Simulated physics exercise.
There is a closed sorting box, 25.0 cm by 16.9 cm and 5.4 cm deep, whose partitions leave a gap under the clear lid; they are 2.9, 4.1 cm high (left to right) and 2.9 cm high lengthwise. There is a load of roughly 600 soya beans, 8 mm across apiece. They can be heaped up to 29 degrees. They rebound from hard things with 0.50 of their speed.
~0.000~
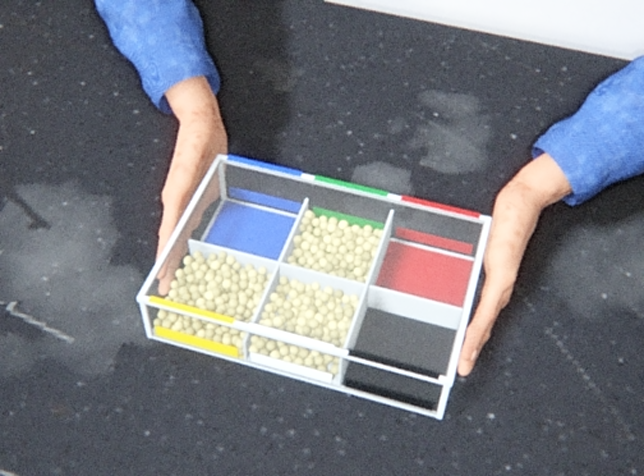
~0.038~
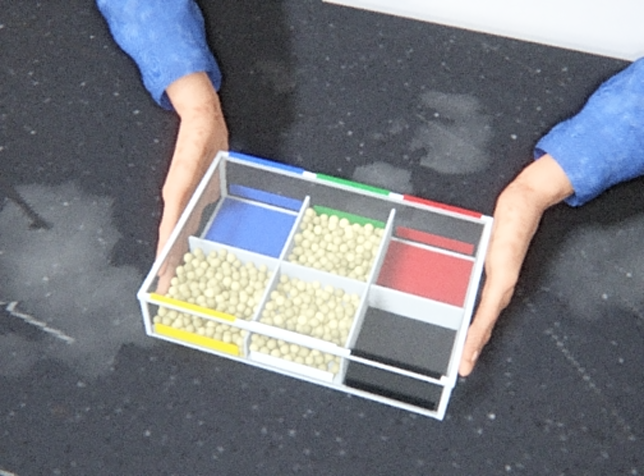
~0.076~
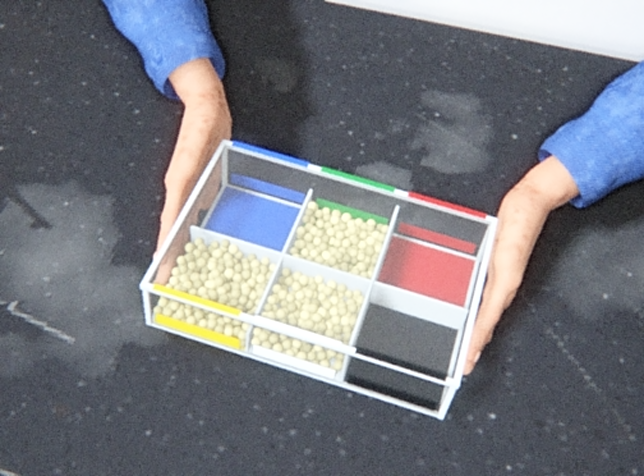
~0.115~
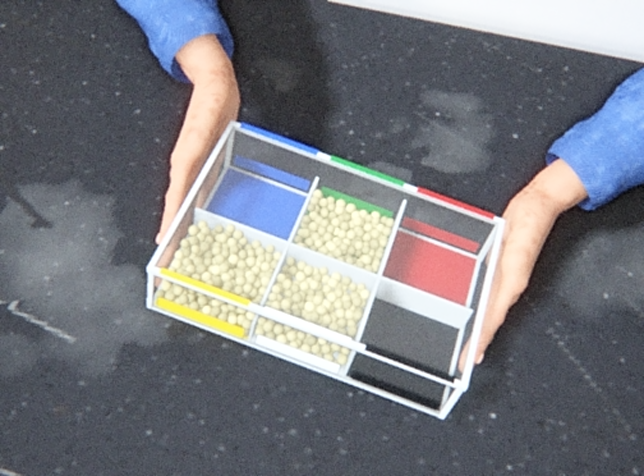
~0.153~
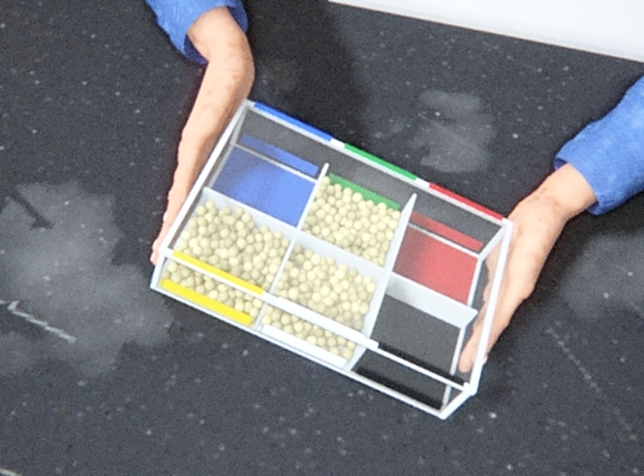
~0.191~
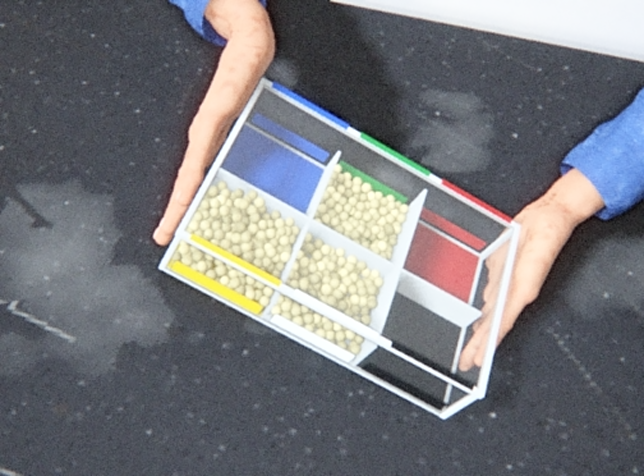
On a dark speckled surface, two hands tilt a clear divided box of pale beans rightward.
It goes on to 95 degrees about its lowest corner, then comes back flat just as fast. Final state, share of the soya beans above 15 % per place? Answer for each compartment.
At the end, red: Does not clear the bar; blue: Does not clear the bar; green: Clears the bar; yellow: Does not clear the bar; white: Clears the bar; black: Does not clear the bar.
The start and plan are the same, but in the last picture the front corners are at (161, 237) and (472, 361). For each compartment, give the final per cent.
Each compartment ends with, in per cent, red 10, blue 0, green 60, yellow 5, white 25 and black 0.
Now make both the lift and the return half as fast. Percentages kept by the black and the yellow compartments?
The black compartment would end with 10 per cent and the yellow compartment with 5 per cent.
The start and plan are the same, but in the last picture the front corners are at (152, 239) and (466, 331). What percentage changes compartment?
That would be some 65 in a hundred.
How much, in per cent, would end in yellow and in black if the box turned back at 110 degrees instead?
Then yellow would get 0 per cent and black 5 per cent.
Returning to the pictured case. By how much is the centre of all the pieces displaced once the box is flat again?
It shifts some 5.0 cm.
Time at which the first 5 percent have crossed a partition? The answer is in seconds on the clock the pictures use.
I'd put it at about 0.55 seconds on the clock.
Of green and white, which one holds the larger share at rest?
The larger amount is in the white one.
Then, at 0.68 s, tilt 94 degrees; green 30 %, yellow 20 %, white 50 %, black 5 %.
Then, at 1.01 s, tilt 38 degrees; red 5 %, green 30 %, yellow 5 %, white 60 %, black 5 %.
Then, at 1.43 s, tilt 0 degrees; red 5 %, green 30 %, yellow 5 %, white 60 %, black 5 %.
By 1.9 s all is still; red 5 %, blue 0 %, green 30 %, yellow 5 %, white 60 %, black 5 %.
